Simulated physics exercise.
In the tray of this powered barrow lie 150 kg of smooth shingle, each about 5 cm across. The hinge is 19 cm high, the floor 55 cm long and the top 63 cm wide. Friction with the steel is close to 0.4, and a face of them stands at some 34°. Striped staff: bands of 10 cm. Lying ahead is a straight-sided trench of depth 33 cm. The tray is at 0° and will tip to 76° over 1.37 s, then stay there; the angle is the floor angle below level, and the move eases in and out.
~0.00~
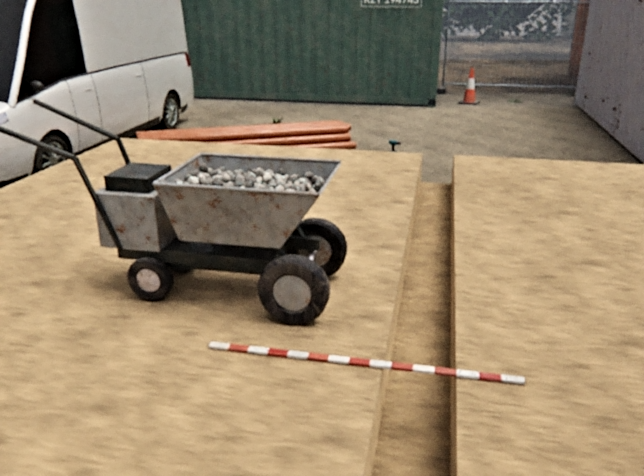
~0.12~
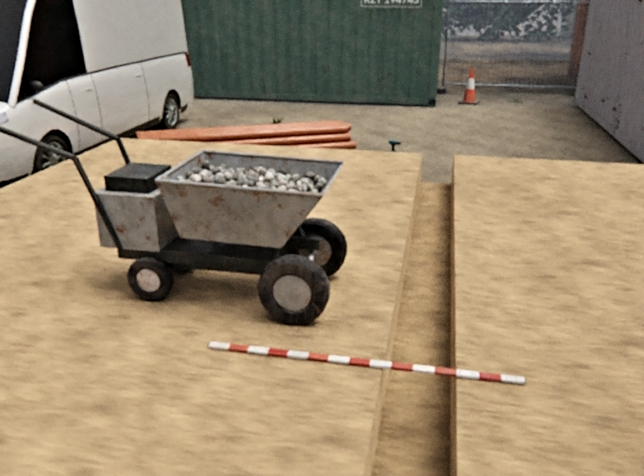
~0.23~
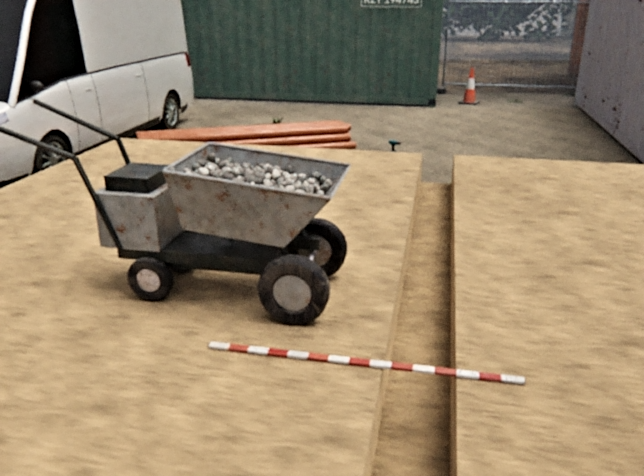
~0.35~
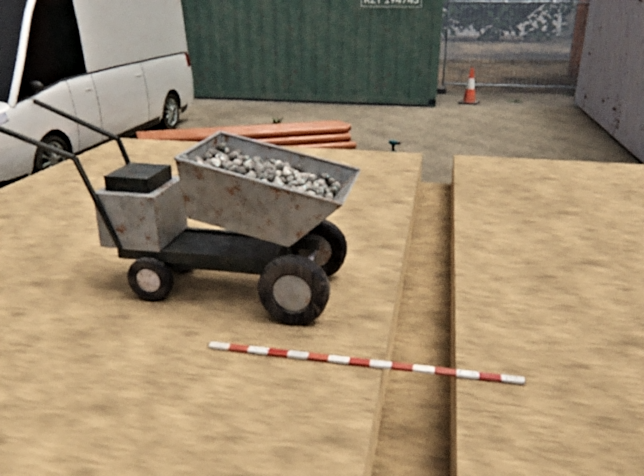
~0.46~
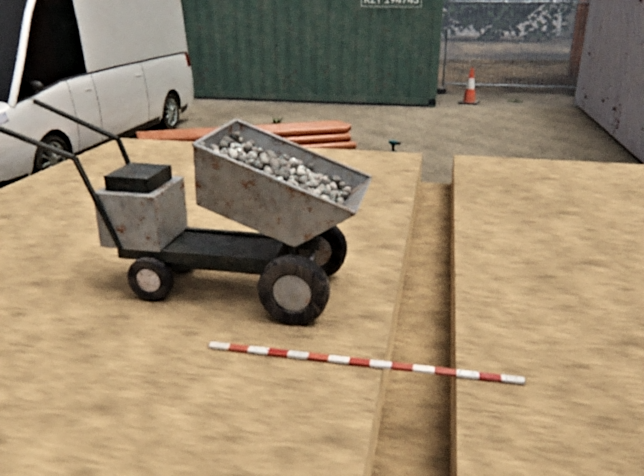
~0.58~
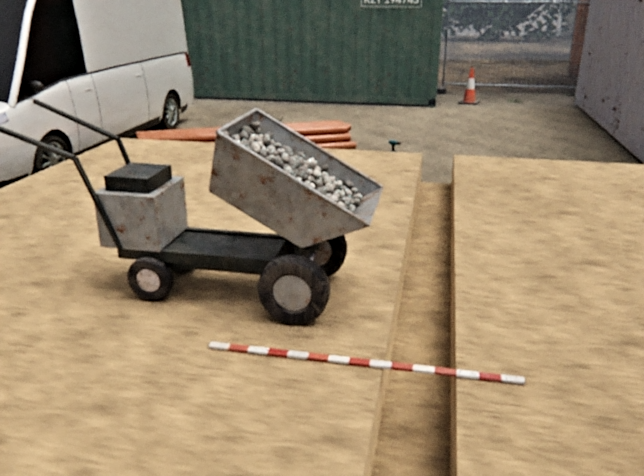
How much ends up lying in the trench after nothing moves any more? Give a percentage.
A share of about 74 per cent.
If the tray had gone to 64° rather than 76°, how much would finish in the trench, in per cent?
About 70%.
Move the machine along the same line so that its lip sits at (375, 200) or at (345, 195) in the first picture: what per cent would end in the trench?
From the first place around 20 per cent, from the other around 40.
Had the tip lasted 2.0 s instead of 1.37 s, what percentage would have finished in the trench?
It would come to roughly 80 per cent.
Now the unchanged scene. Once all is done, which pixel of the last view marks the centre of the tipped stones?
Somewhere near pixel (436, 343).
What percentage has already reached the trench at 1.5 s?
By that moment, roughly 40 per cent of the load.
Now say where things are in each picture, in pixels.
The tray is at 0°, its lip at (319, 195); the top of the load is at (258, 177), in the first frame.
Lip at (322, 196), floor tilted 2°, highest stones at (243, 175); the stones move at 0.2 m/s on average, in the second frame.
The tray is at 6°, its lip at (330, 199); the top of the load is at (222, 165); the stones move at 0.4 m/s on average, in the third frame.
The tray is at 12°, its lip at (342, 205); the top of the load is at (219, 156); the stones move at 0.6 m/s on average, in the fourth frame.
The tray is at 20°, its lip at (355, 213); the top of the load is at (232, 143); the stones move at 0.7 m/s on average, in the fifth frame.
The tray is at 29°, its lip at (369, 225); the top of the load is at (249, 133); the stones move at 0.8 m/s on average, in the sixth frame.
After 1.0 s the floor is at 64°; 99 % in the tray, 1 % in the trench; the foremost stones are at (417, 269).
After 1.5 s the floor is at 76°; 41 % in the tray, 42 % in the trench, 18 % past the trench; the foremost stones are at (533, 310).
After 1.8 s the floor is at 76°; 13 % in the tray, 61 % in the trench, 26 % past the trench; the foremost stones are at (612, 313).
After 3.8 s the floor is at 76°; 0 % in the tray, 74 % in the trench, 26 % past the trench; the foremost stones are past the picture's edge.
